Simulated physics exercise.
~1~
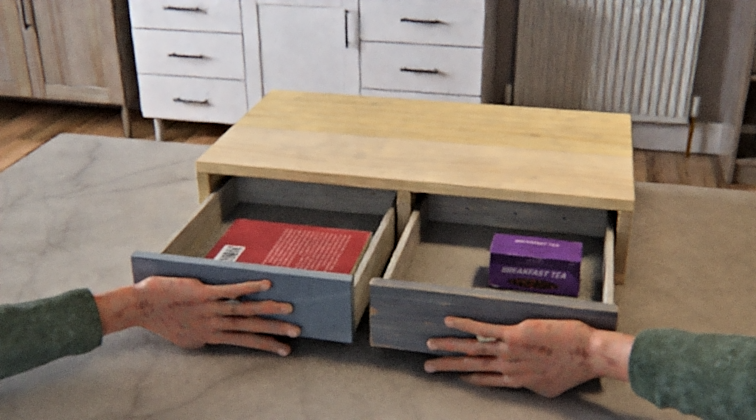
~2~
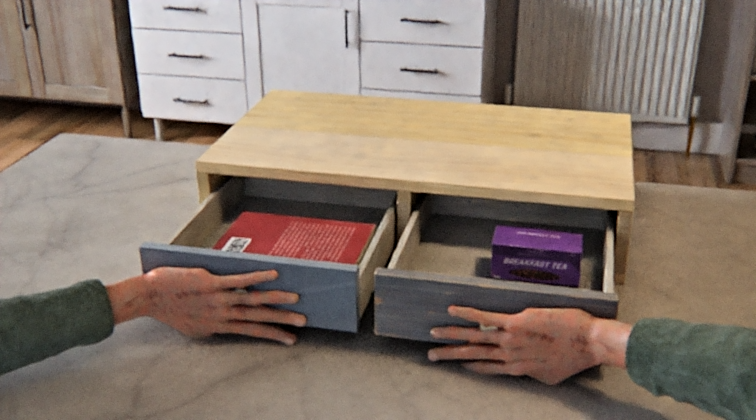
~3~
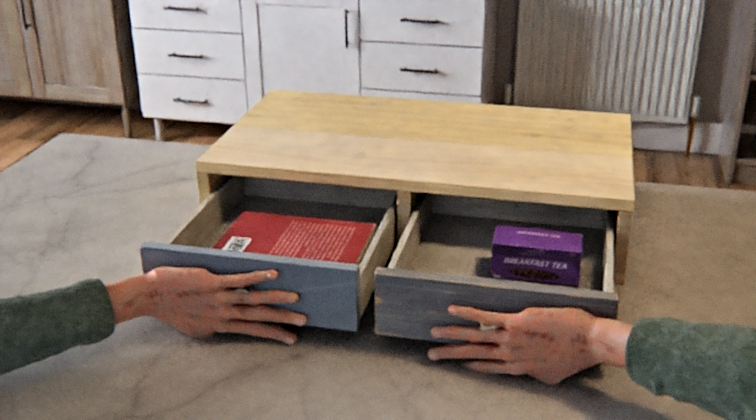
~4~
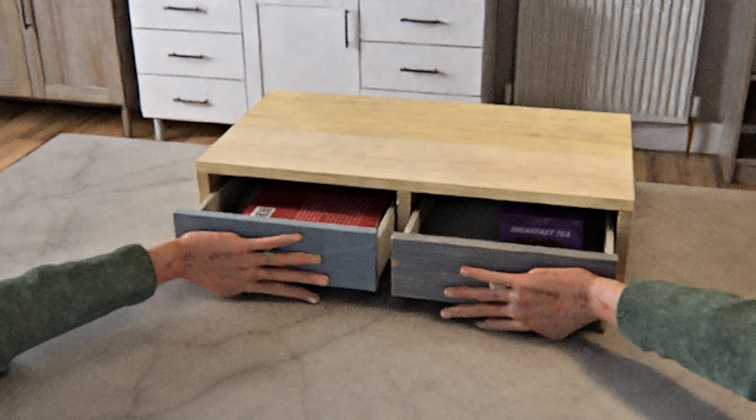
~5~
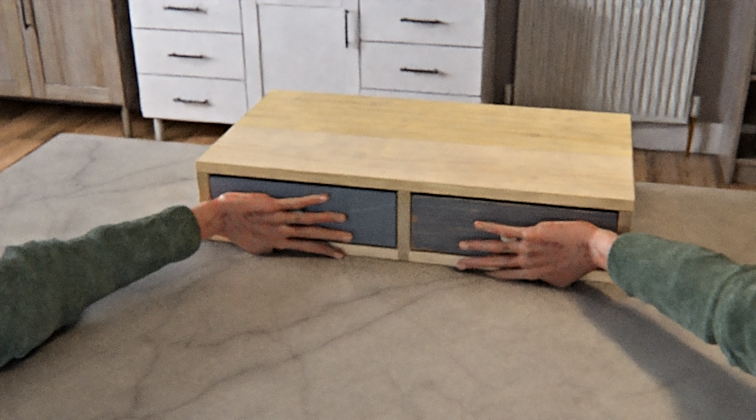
On a grey marbled tabletop in a room with white drawers, wooden cabinets and a radiator behind, a pale wooden chest is seen from the front and slightly above. Its two drawers, with blue-grey fronts, stand pulled out, the left holding a red book and the right a purple packet of breakfast tea. Two hands in green sleeves rest against the fronts, one on each. They push both drawers inward a little, pause, then press on until the drawers are about half in. The book and packet slide from view as both drawers shut flush, the hands still against them.
